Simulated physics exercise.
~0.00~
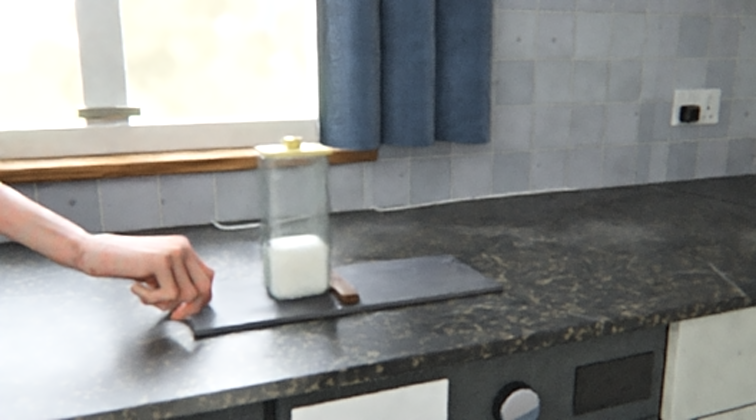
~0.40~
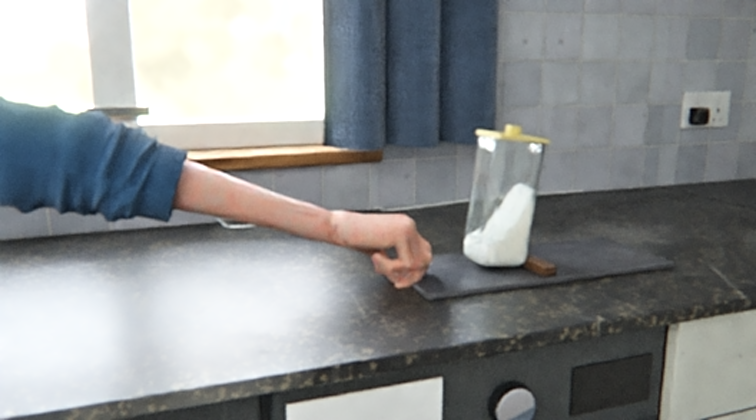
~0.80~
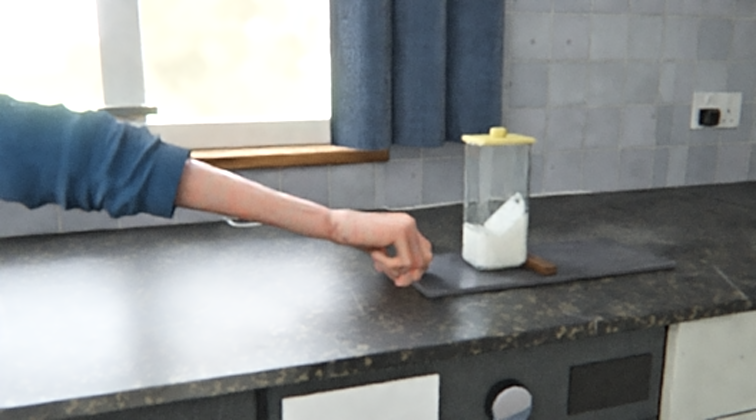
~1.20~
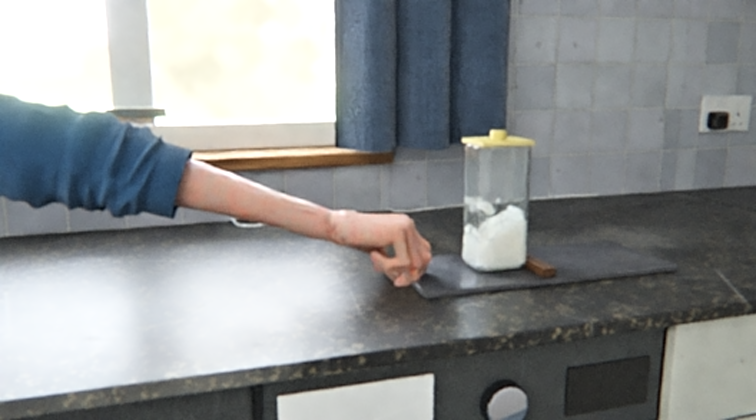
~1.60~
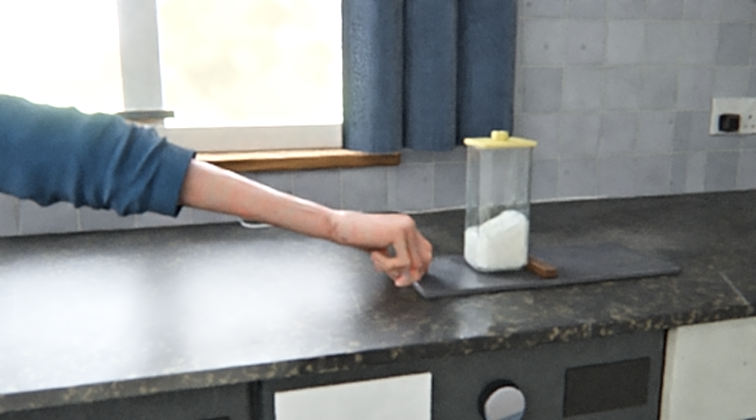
A dark speckled kitchen worktop, seen from the front and slightly above, runs beneath a bright window with a blue curtain and grey wall tiles. On a flat dark board stands a clear, tall container with a yellow lid, partly filled with something white, beside a small brown strip. A hand at the board's left end slides it to the right, a blue sleeve coming into view. As the board stops, the container tips slightly and the white contents surge up its right side. It settles back upright while the contents slosh, and it remains standing, the hand still at the board.
